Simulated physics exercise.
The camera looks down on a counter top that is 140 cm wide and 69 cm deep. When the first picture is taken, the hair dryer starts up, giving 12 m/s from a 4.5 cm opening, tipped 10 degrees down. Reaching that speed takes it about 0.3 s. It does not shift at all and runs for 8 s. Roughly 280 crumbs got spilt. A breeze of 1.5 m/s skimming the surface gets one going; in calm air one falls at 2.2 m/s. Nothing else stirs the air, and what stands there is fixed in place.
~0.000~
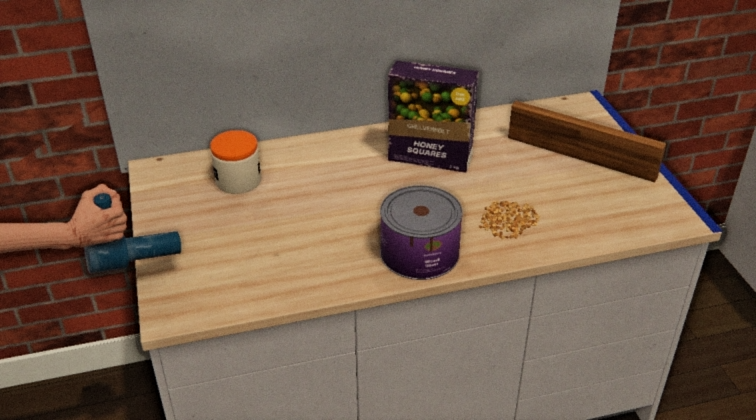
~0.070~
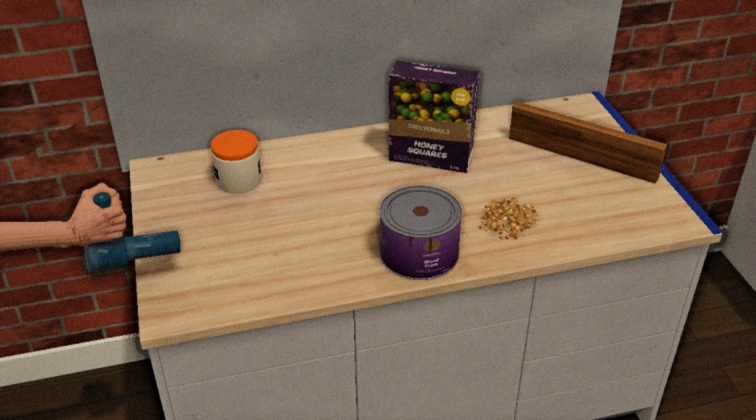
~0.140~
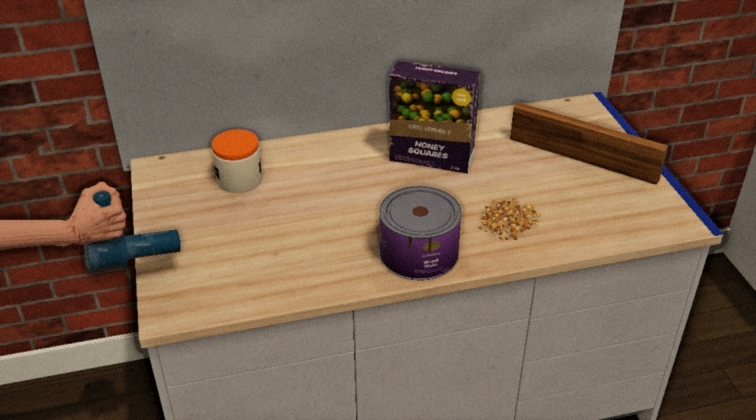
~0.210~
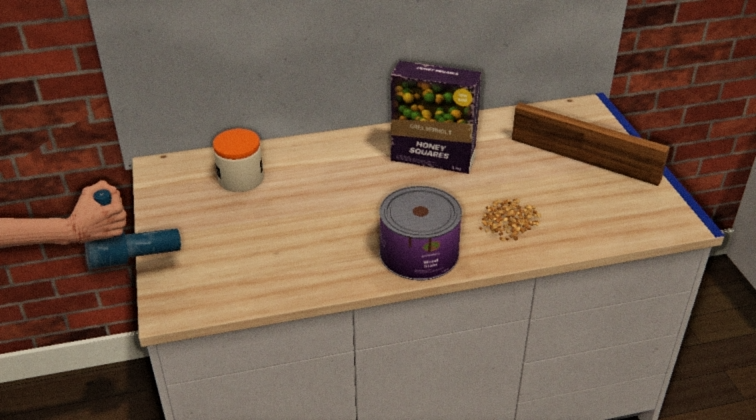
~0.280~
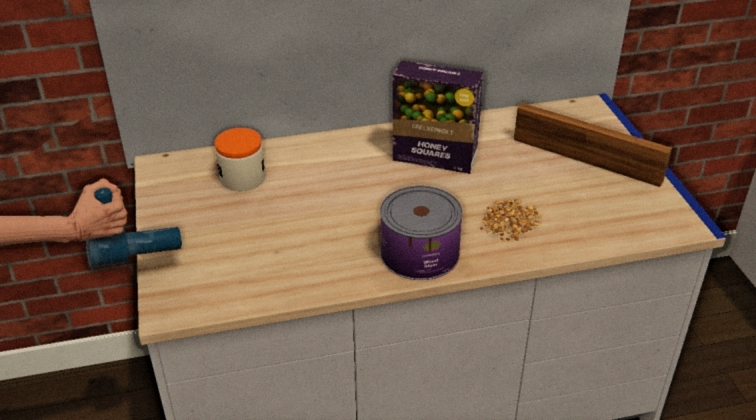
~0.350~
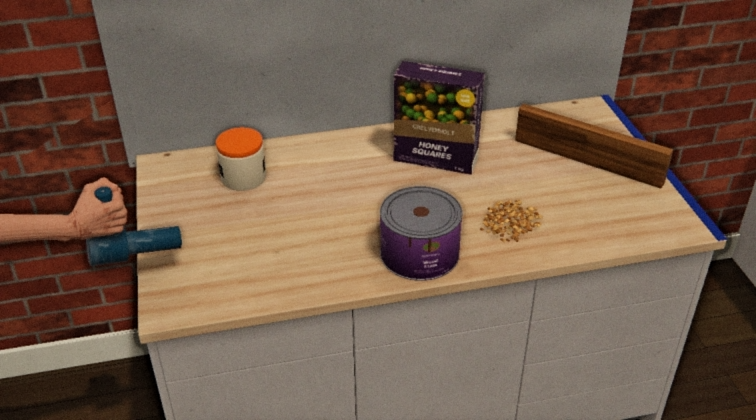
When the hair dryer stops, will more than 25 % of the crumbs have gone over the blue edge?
Loss there overshoots a quarter.
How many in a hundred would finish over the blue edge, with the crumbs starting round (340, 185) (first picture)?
Then roughly 0 percent would end up there.
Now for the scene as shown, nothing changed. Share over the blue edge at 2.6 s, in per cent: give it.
50 per cent or so.
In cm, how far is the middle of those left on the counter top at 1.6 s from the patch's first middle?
I'd guess near 5 cm.
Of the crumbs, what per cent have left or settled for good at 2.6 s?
50 per cent.
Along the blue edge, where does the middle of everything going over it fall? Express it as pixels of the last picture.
Around (706, 214).
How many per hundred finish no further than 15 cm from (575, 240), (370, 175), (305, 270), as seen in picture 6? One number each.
I would say some 30 %, 0 % and 0 % respectively.
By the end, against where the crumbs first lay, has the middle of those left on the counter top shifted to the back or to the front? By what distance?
Towards the front, some 5 cm.
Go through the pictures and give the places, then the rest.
In the first frame, the middle of the crumbs is near (507, 218), none has stirred yet and the mouth of the hair dryer is at (179, 242).
In the second frame, the middle of the crumbs is near (507, 217), none has stirred yet and the blue edge is centred on (654, 155).
In the third frame, the middle of the crumbs is near (507, 218), none has stirred yet, the top of a large tin is at (420, 211) and the top of a carton is at (435, 73).
In the fourth frame, the middle of the crumbs is near (508, 218) and none has stirred yet.
In the fifth frame, the middle of the crumbs is near (509, 219) and none has stirred yet.
In the sixth frame, the middle of the crumbs is near (509, 220) and none has stirred yet.
After 1.6 s the count stands so, 42 % are over the blue edge; the middle of those still in play is near (524, 227).
After 2.6 s the count stands so, 50 % are over the blue edge; the middle of those still in play is near (525, 231).
After 4.4 s the count stands so, 56 % are over the blue edge; the middle of those still in play is near (526, 232).
After 8.0 s, at the end, 59 % are over the blue edge; the middle of those still in play is near (527, 233).
